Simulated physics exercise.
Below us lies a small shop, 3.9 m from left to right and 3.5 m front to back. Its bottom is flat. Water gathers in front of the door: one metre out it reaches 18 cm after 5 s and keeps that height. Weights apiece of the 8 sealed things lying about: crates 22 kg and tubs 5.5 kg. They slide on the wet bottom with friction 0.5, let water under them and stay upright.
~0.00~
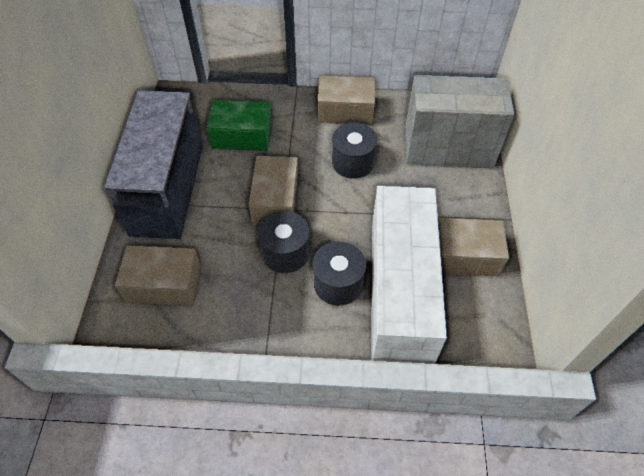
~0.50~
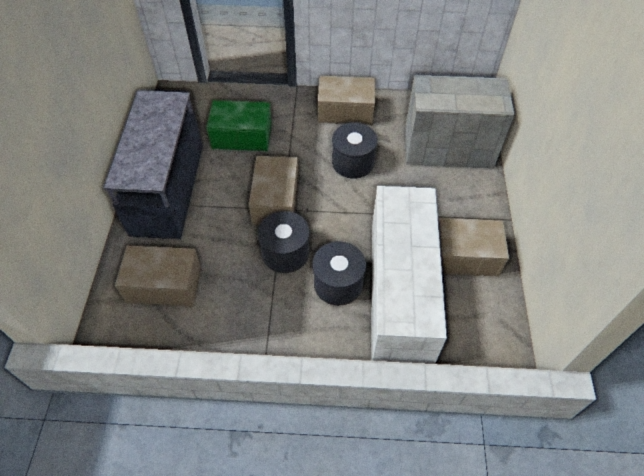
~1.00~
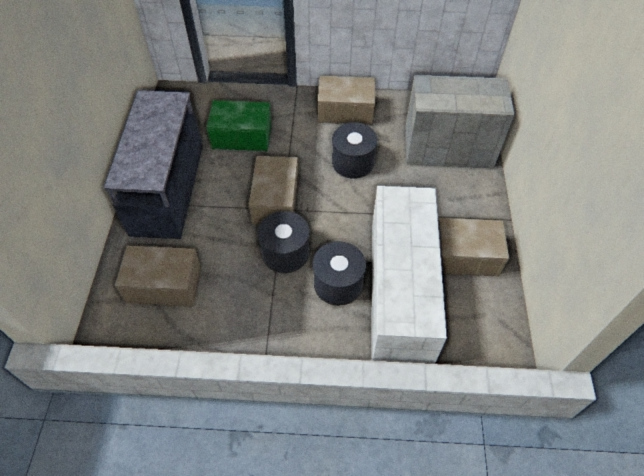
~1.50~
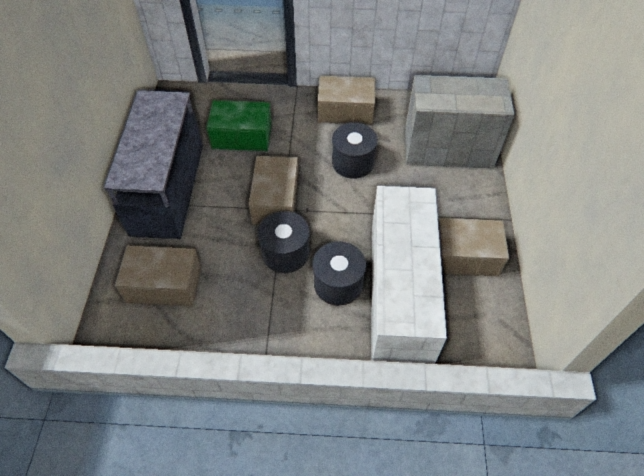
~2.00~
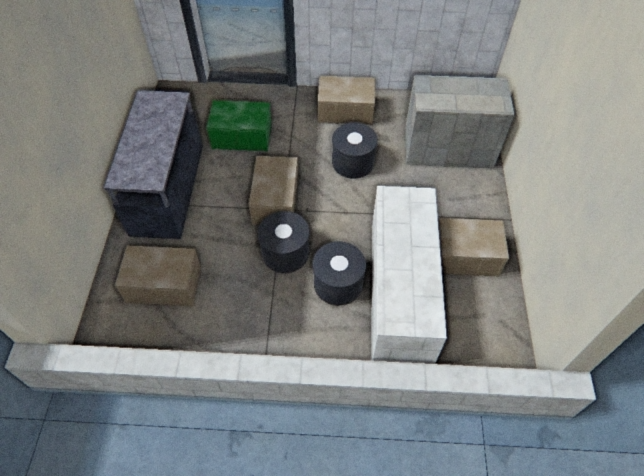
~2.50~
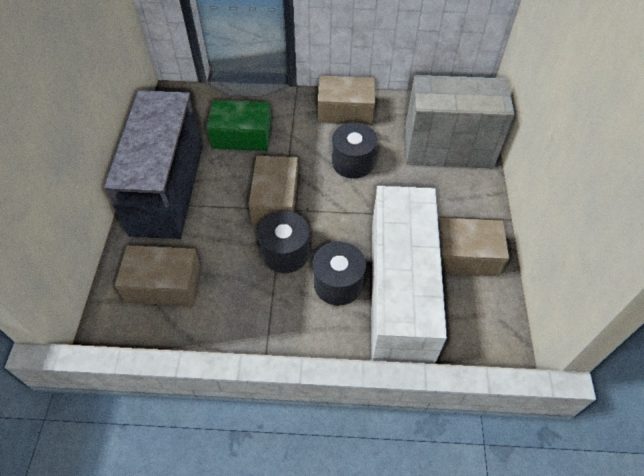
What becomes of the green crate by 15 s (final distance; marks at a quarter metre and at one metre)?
Green crate travels far.
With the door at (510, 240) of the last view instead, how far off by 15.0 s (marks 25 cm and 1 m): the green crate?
In that case the green crate barely shifts.
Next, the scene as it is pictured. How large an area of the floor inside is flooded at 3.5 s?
About 1.0 m2.
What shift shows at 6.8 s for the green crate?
About 40 cm.
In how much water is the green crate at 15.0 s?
About 14 cm.
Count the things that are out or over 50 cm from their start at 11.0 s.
By then 4.
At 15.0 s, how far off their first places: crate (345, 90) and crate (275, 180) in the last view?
In turn: 0 cm, 80 cm.
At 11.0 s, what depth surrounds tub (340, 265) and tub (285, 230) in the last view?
About 9 and 8 cm.
After 3.5 s the green crate is near (239, 115), 0.0 m from its start, aground; 0 afloat.
After 6.8 s the green crate is near (239, 146), 0.4 m from its start, aground; 0 afloat.
After 11.0 s the green crate is near (232, 281), 2.0 m from its start, aground; 3 afloat.
After 15.0 s the green crate is near (276, 312), 2.3 m from its start, afloat; 6 afloat.
